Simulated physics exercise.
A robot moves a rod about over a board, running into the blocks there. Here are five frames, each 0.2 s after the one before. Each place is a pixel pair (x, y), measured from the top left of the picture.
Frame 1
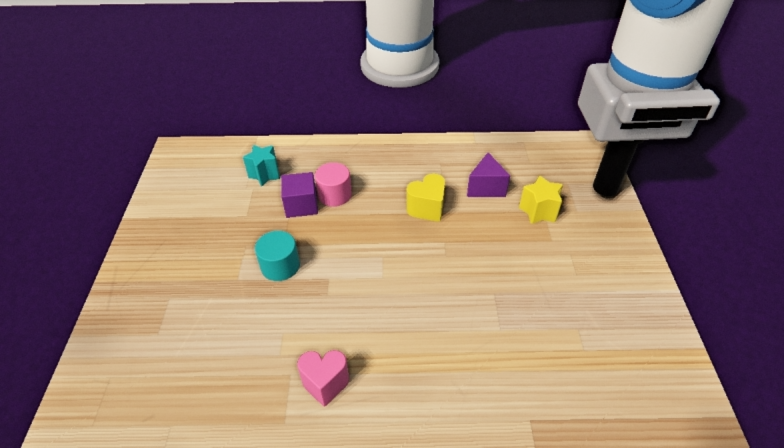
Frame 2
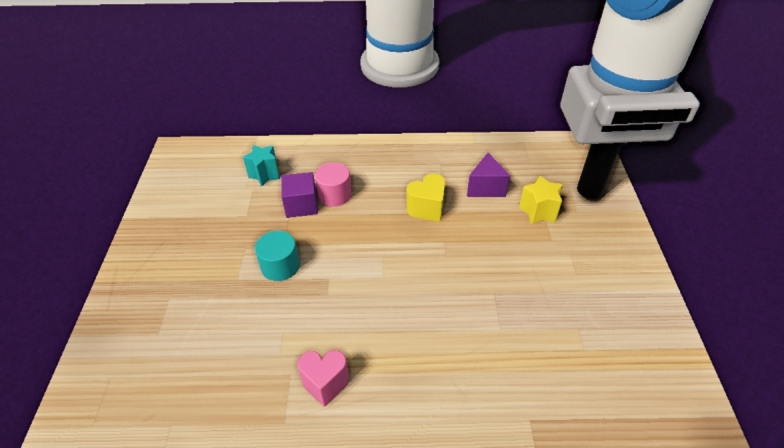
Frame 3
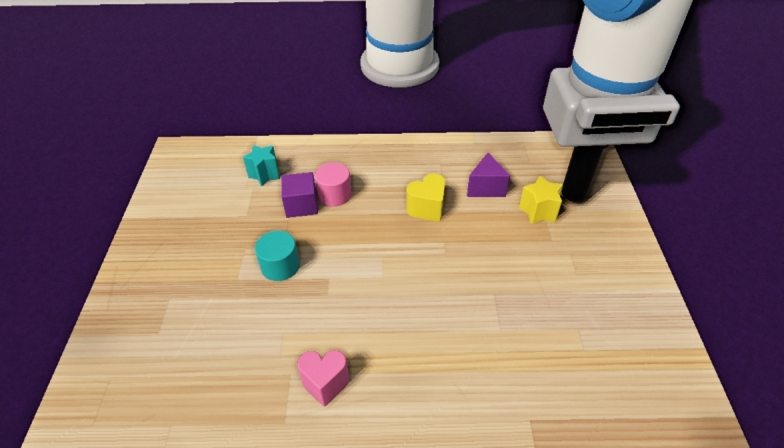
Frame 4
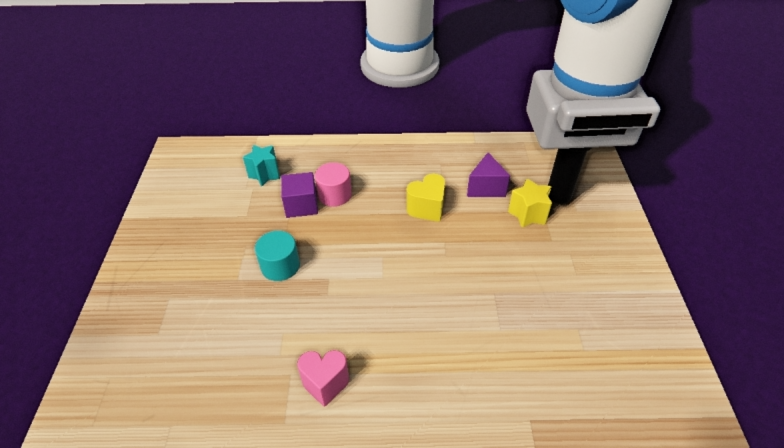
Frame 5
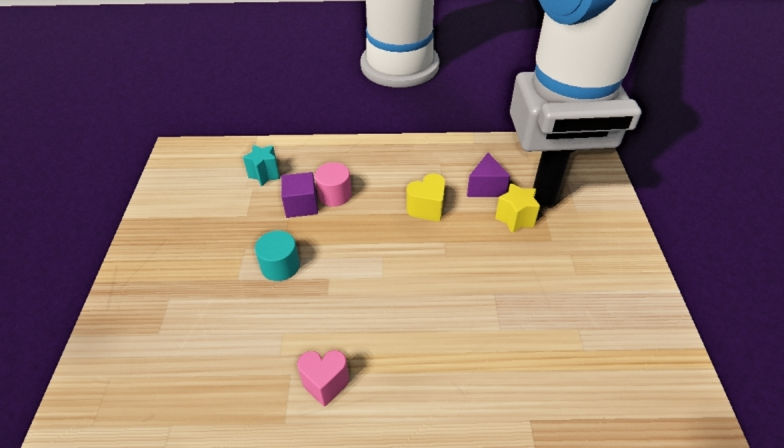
On a wooden board, a robot arm moves its rod left and pushes a yellow star leftward.
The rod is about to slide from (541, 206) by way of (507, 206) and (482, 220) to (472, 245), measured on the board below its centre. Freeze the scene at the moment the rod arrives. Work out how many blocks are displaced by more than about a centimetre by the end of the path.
My prediction: One block.
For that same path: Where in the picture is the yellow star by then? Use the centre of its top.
The point I'd pick in the picture is (494, 242).
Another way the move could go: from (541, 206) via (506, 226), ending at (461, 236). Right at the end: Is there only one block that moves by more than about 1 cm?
It seems so.
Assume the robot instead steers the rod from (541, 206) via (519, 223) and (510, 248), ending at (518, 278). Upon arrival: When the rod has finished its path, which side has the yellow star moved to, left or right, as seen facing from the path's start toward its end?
Taking start-to-end as forward, the block's sideways shift goes to the right.
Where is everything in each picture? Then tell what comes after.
The first frame shows rod tip (605, 188); block tops, purple triangular piece (489, 167); yellow star (545, 189).
The second frame shows rod (589, 190); blocks unchanged.
The third frame shows rod (574, 193); blocks unchanged.
The fourth frame shows rod (559, 195); yellow star (534, 192).
The fifth frame shows rod (544, 197); purple triangular piece (489, 167); yellow star (521, 197).
On the path given first. One third of the way, rod (508, 197); yellow star (502, 203), turned 55° anticlockwise.
Two thirds of the way, rod (484, 211); yellow star (492, 219), turned 95° anticlockwise.
At the end, rod (473, 236); purple triangular piece in place; yellow star (494, 242), turned 125° anticlockwise.
